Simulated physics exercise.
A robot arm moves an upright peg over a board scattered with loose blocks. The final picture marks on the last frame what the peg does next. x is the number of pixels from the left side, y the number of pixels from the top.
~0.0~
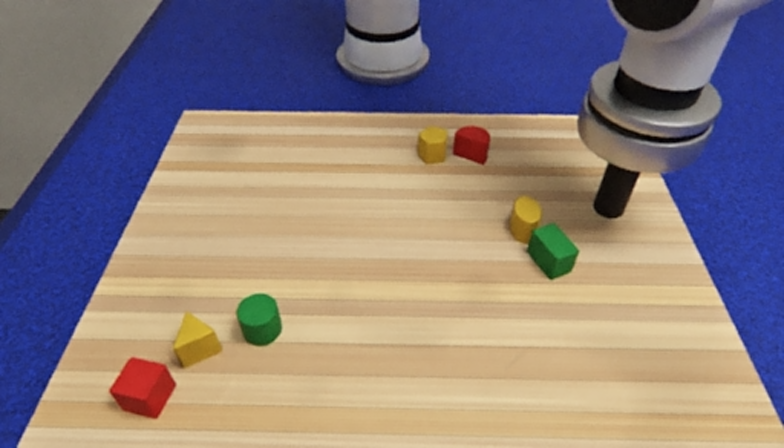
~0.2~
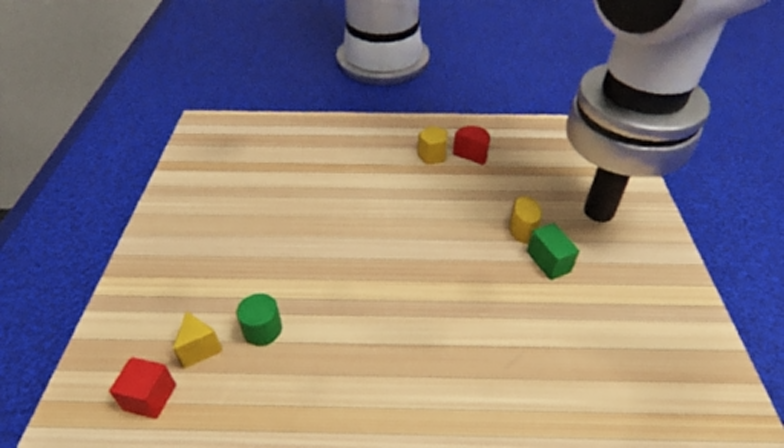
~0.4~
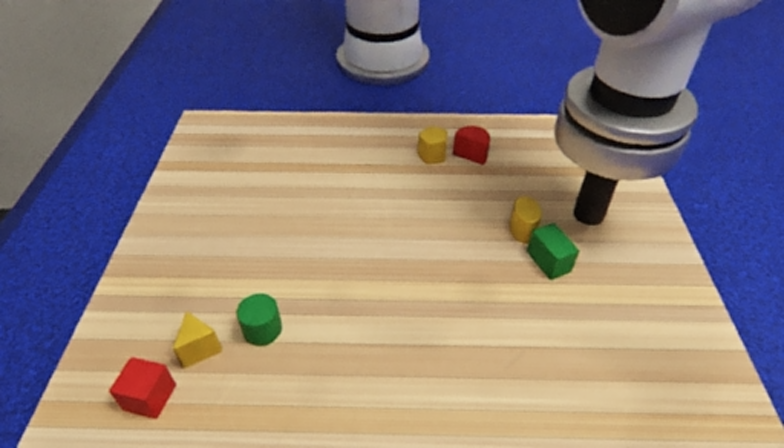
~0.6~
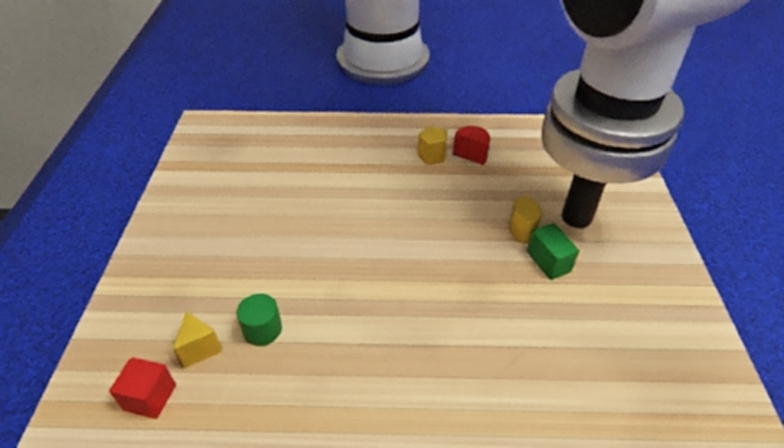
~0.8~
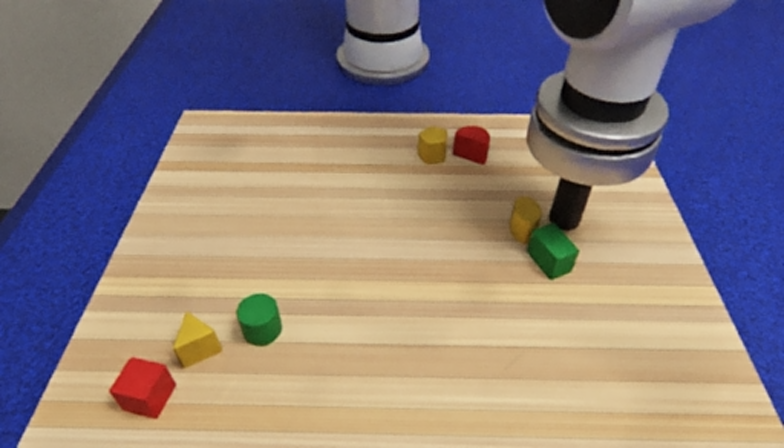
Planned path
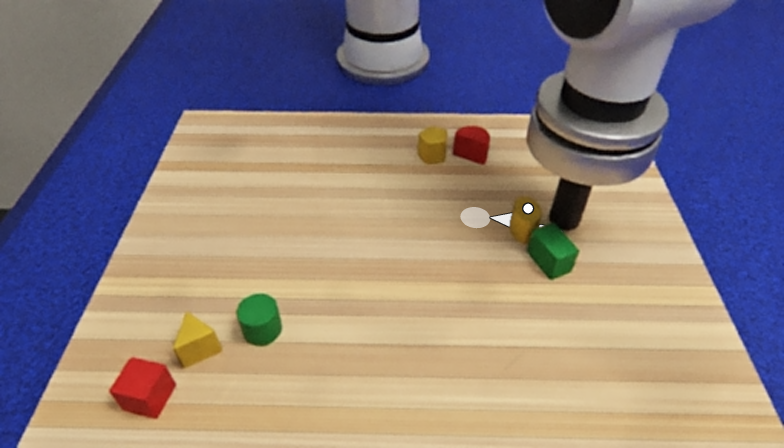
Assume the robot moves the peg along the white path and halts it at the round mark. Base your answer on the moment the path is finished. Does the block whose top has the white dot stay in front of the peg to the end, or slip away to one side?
I think the peg keeps pushing the block whose top has the white dot along right to the end.
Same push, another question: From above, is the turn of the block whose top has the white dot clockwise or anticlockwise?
Top view: Counterclockwise.
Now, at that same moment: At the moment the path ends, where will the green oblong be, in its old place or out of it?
Once the path ends, it is where it was.
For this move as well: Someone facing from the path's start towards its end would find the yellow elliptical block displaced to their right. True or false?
False.
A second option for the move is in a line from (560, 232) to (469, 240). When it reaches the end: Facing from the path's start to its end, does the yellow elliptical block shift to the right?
Yes, it checks out.
The drawn path runs from (560, 232) through (518, 221) to (475, 217); the dot is on the yellow elliptical block.
On the path given first. Halfway along, peg (520, 208); yellow elliptical block (496, 206), turned 35° anticlockwise.
At the end, peg (477, 205); yellow elliptical block (457, 210), turned 80° anticlockwise; green oblong not moved.
